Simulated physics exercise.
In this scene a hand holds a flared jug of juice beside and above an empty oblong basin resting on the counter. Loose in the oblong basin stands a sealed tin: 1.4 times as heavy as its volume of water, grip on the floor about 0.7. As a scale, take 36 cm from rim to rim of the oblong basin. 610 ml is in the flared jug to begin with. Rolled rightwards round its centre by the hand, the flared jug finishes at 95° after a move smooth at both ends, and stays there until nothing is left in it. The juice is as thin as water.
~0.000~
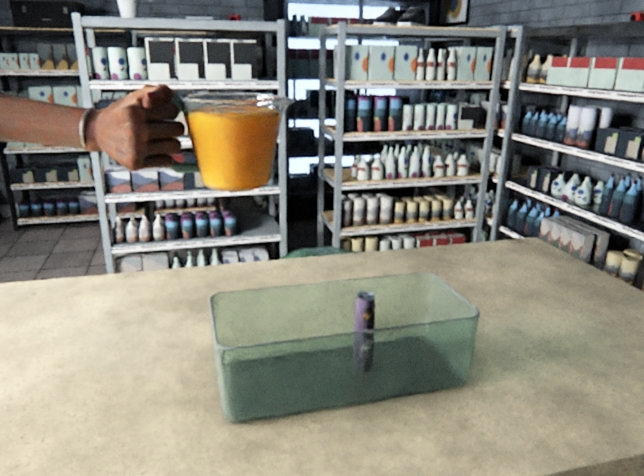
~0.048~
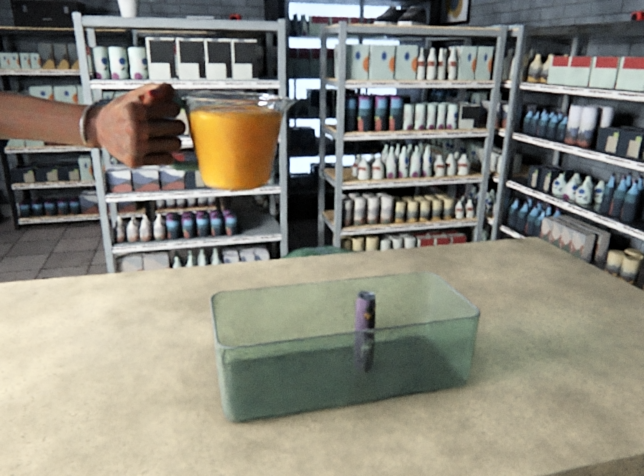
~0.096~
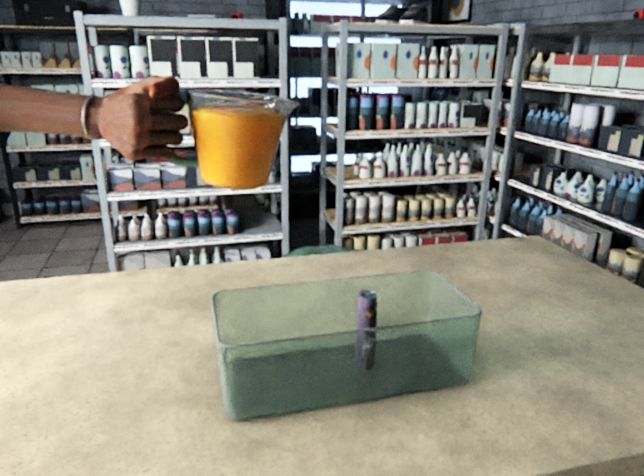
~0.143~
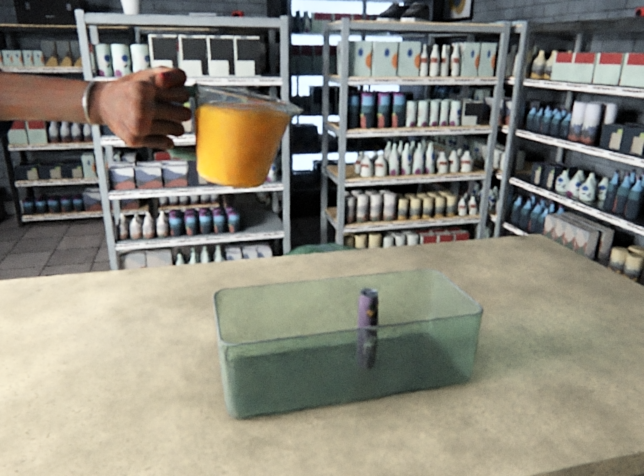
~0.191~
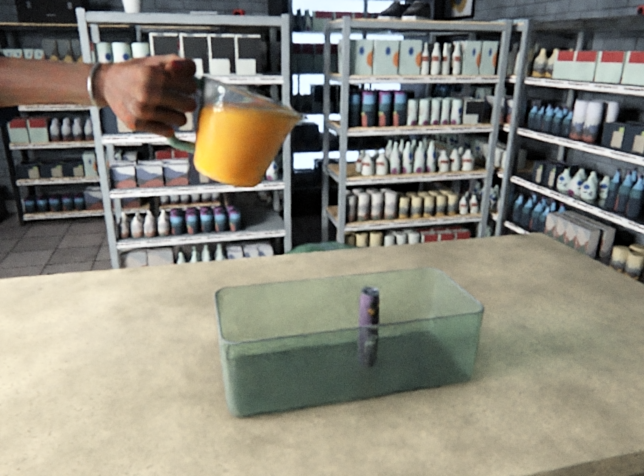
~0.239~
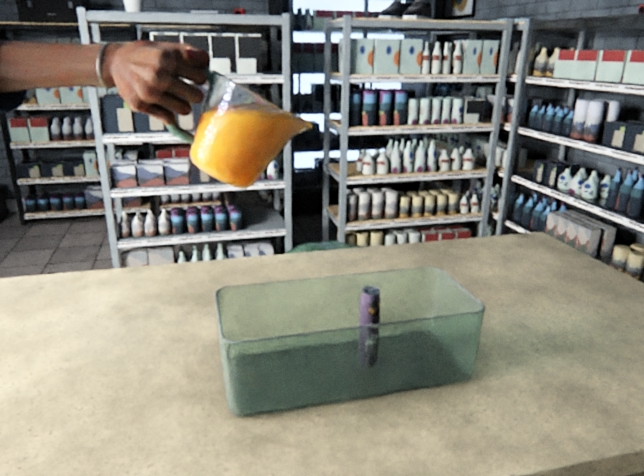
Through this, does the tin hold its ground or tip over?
It will come down.
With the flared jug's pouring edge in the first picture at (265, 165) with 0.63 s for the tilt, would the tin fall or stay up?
It does not tip.
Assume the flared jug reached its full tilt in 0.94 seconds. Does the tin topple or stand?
Tips over.
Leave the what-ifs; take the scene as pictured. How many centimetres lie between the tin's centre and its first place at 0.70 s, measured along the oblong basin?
Close to 2 cm.
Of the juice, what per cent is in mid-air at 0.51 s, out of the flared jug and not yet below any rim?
About 44 per cent.
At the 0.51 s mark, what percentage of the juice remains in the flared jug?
I'd put it near 48 percent.
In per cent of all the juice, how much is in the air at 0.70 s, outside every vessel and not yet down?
Estimate: Around 26 per cent.
After 0.51 s the tilt is 86° and 48 per cent is still to pour; the tin stands where it began.
After 0.70 s the tilt is 95° and 11 per cent is still to pour; the tin stands 2 cm from where it began.
After 0.91 s the tilt is 95° and 1 per cent is still to pour; the tin leans 38°.
After 1.13 s the tilt is 95° and 0 per cent is still to pour; the tin lies on its side.
In the end the tin lies on its side.
